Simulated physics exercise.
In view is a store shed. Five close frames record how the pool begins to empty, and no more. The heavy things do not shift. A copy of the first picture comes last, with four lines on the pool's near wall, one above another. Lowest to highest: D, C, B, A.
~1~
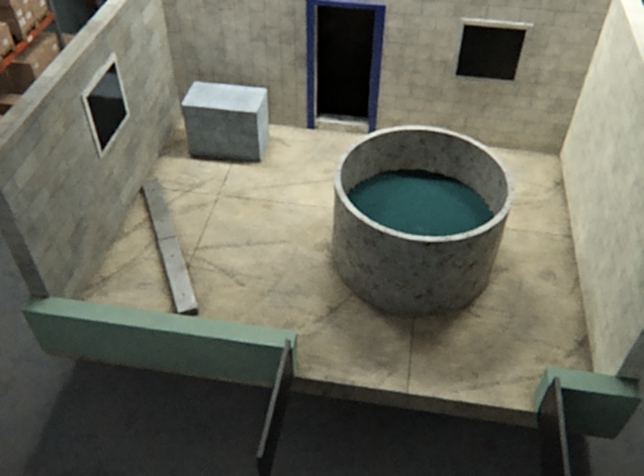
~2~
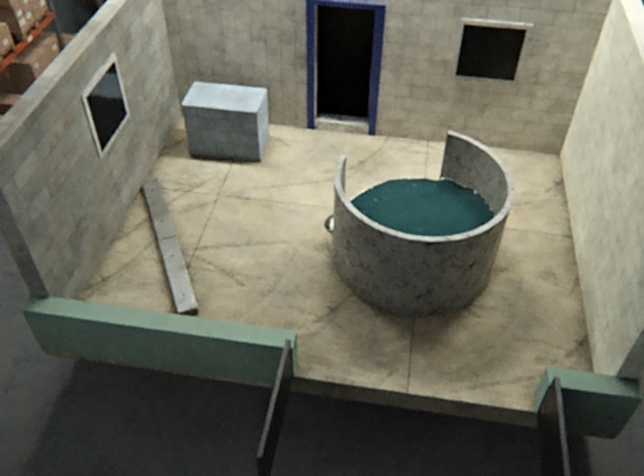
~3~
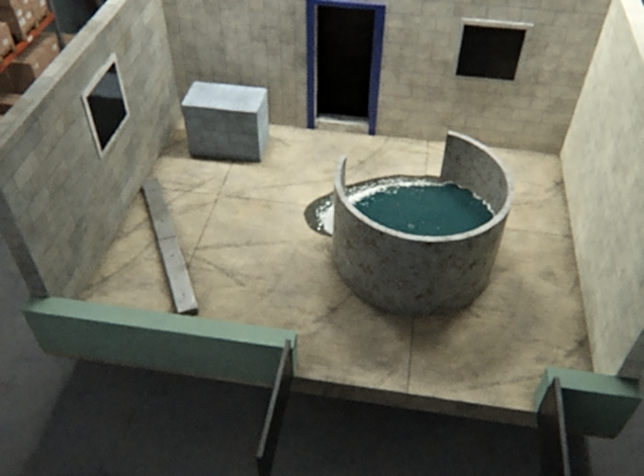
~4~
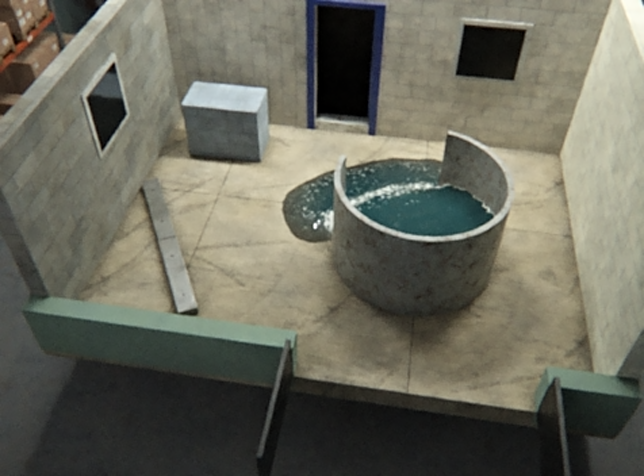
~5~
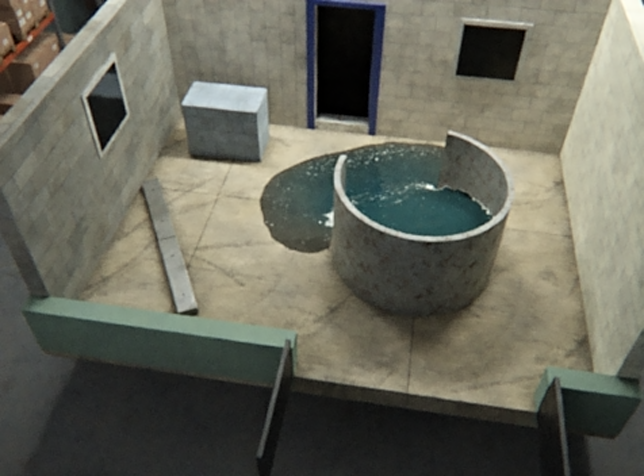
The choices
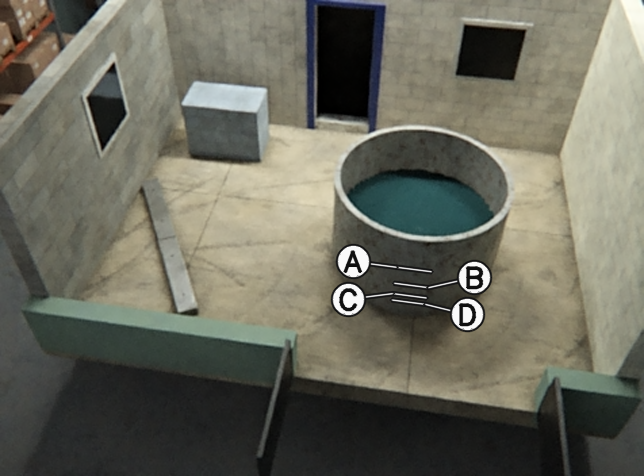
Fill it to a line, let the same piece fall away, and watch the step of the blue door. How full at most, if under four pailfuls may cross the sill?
C will do.
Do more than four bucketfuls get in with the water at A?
Yes.
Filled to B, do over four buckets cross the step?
Yes, it does.
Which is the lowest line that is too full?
That is line B.
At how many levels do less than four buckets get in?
Two of them.
On the marked copy, A at (413, 269); B at (411, 285); C at (409, 295); D at (408, 302); from the bottom up D, C, B, A.
With A, dozens of bucketfuls pour in.
With B, about 9 bucketfuls get in.
With C, a bucket or two gets in.
With D, nothing gets over.
